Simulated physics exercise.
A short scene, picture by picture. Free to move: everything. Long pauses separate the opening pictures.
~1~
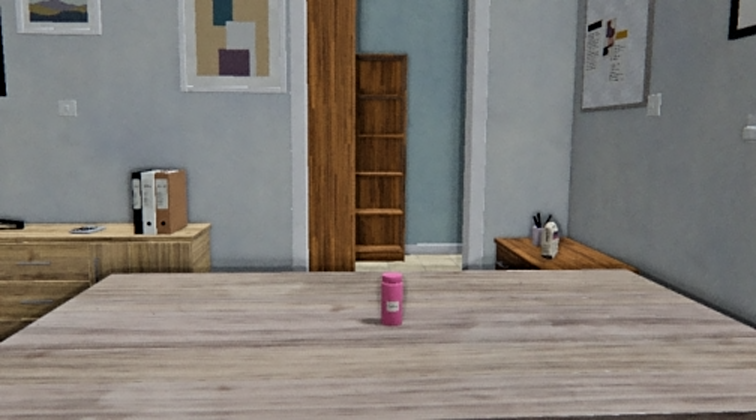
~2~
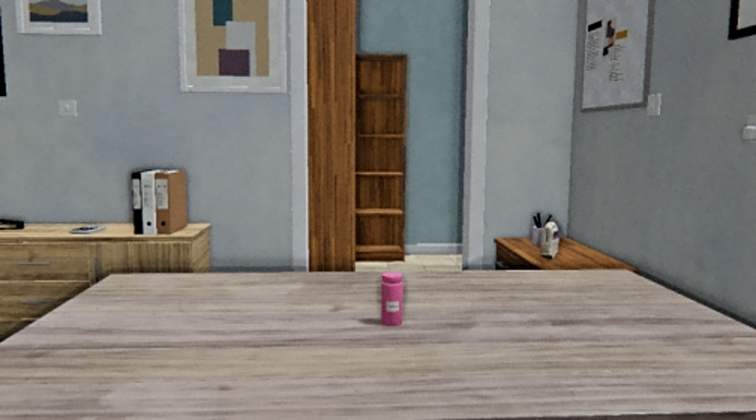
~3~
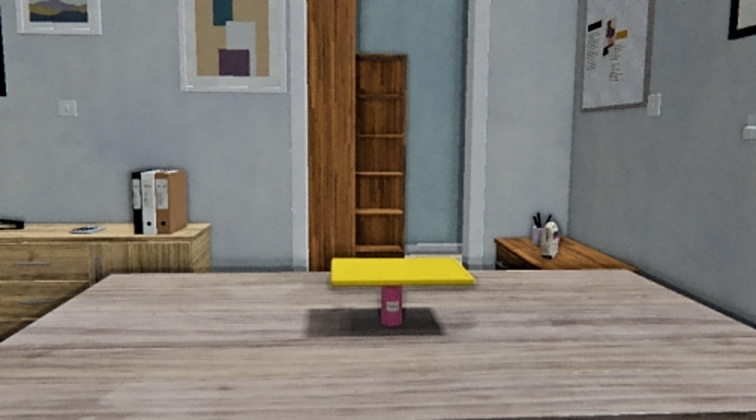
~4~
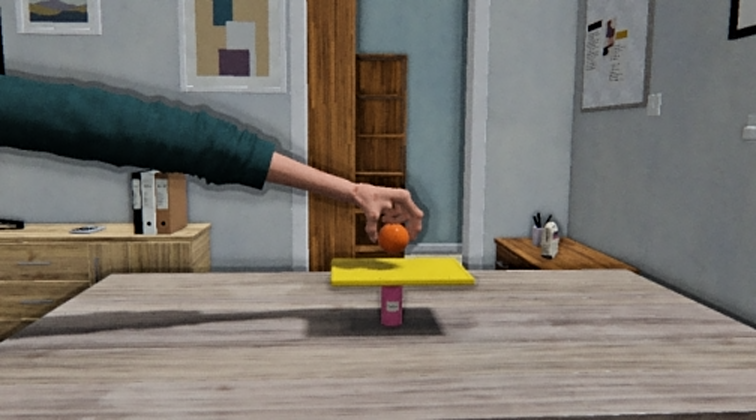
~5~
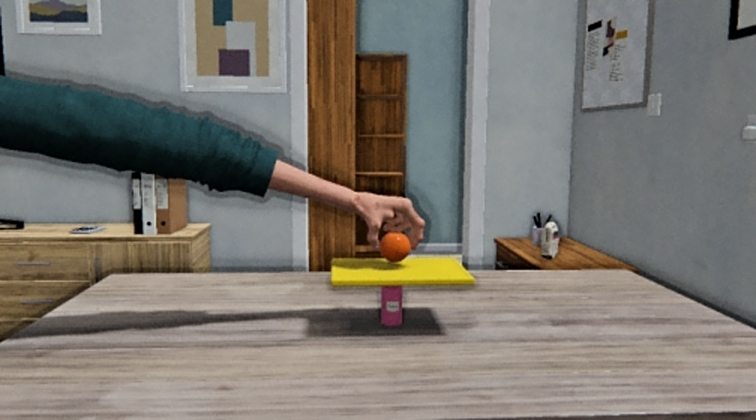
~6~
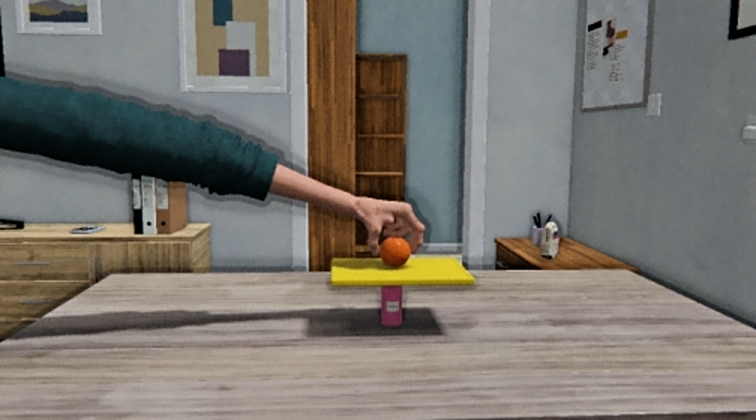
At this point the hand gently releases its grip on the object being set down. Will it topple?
No. Most likely nothing will tip.
Then, 0.30 s past the last view, nothing moves.
Then, 0.70 s past the last view, orange tomato resting near (395, 252).
Finally, all 3 still in place. Final places as the last picture's camera would see them, orange tomato near (396, 252). The stack keeps its balance.
